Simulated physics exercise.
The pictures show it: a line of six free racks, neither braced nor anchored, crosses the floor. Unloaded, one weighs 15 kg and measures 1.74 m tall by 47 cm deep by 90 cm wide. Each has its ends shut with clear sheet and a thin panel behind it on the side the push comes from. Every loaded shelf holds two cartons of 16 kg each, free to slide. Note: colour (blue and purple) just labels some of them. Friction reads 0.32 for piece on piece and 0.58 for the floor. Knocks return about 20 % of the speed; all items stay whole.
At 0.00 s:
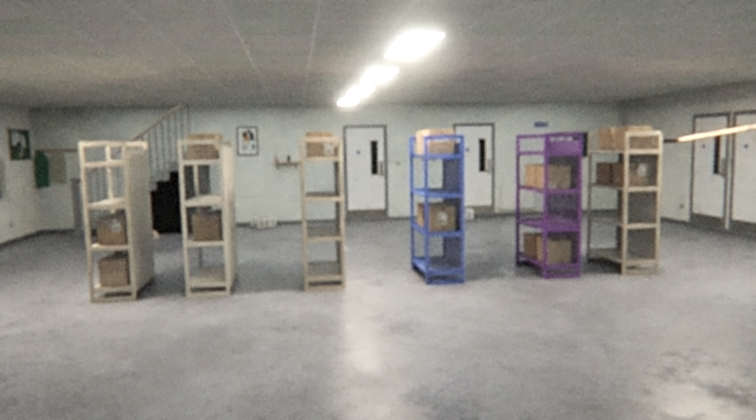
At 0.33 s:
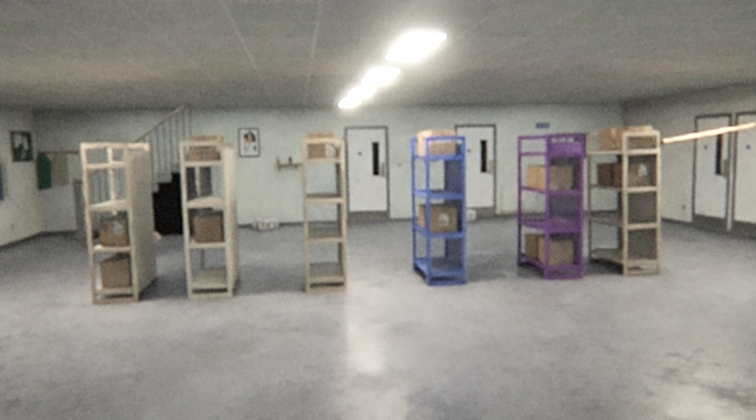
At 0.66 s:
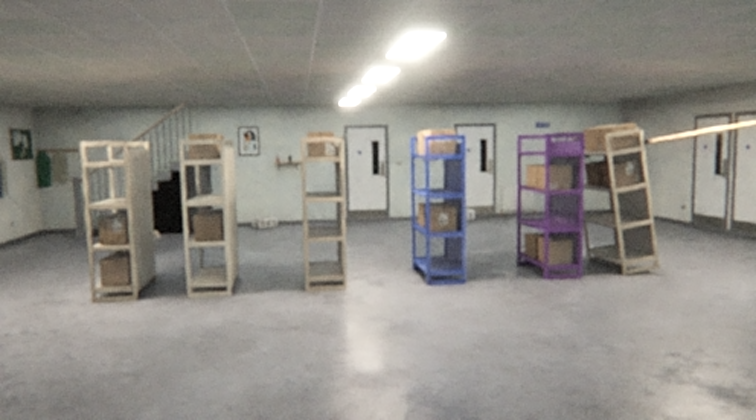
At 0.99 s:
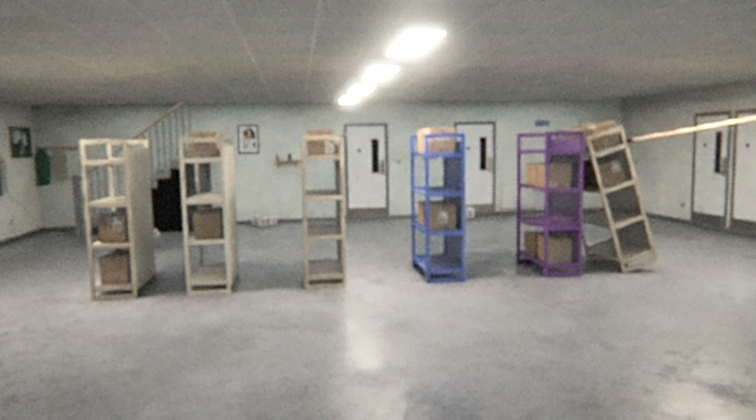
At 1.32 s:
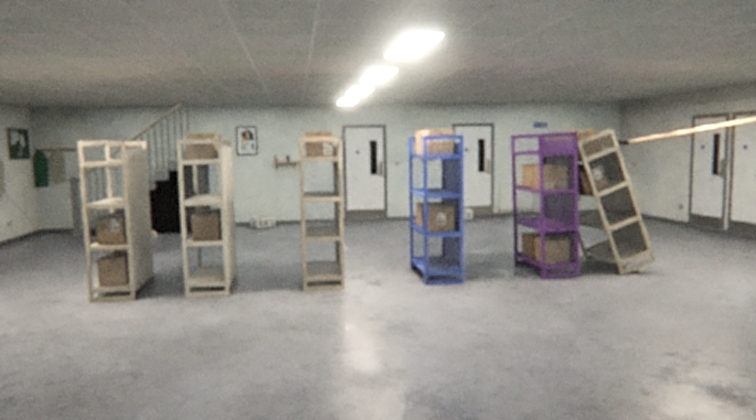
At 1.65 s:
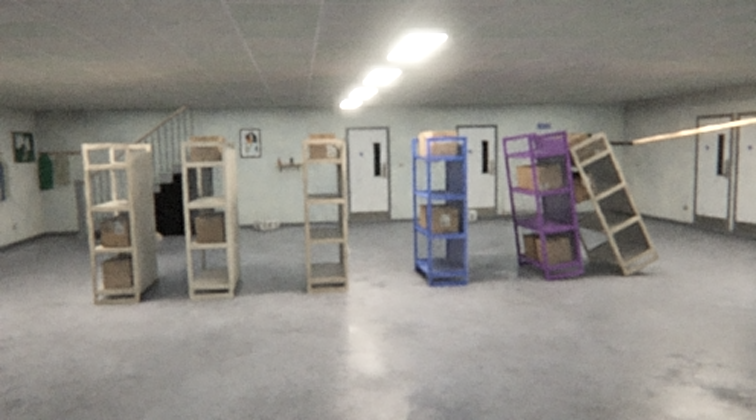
A pole nudged the rightmost beige shelf in a row of six holding cardboard boxes, tilting it left against the purple one, which then leaned left too, while the blue shelf and the others stayed upright.
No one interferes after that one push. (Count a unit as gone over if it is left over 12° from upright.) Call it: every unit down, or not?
Every one down.
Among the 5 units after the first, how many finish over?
That comes to 5 in all.
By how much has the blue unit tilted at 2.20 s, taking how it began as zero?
Something like 5°, more or less.
After 2.20 s, 4 cartons spilt or dropped; 1 of the 5 other units over; purple unit 36° from how it stood.
After 2.84 s, 8 cartons spilt or dropped; 2 of the 5 other units over; purple unit 59° from how it stood; blue unit 32° from how it stood.
After 3.54 s, 12 cartons spilt or dropped; 4 of the 5 other units over; purple unit 71° from how it stood; blue unit 66° from how it stood.
After 4.20 s, 18 cartons spilt or dropped; 5 of the 5 other units over; blue unit 73° from how it stood; purple unit 70° from how it stood.
In the end (5.3 s), 18 cartons spilt or dropped; 5 of the 5 other units over; blue unit 73° from how it stood; purple unit 70° from how it stood. Not one is left standing. From the last view, middles, blue unit near (390, 242), purple unit near (478, 227).
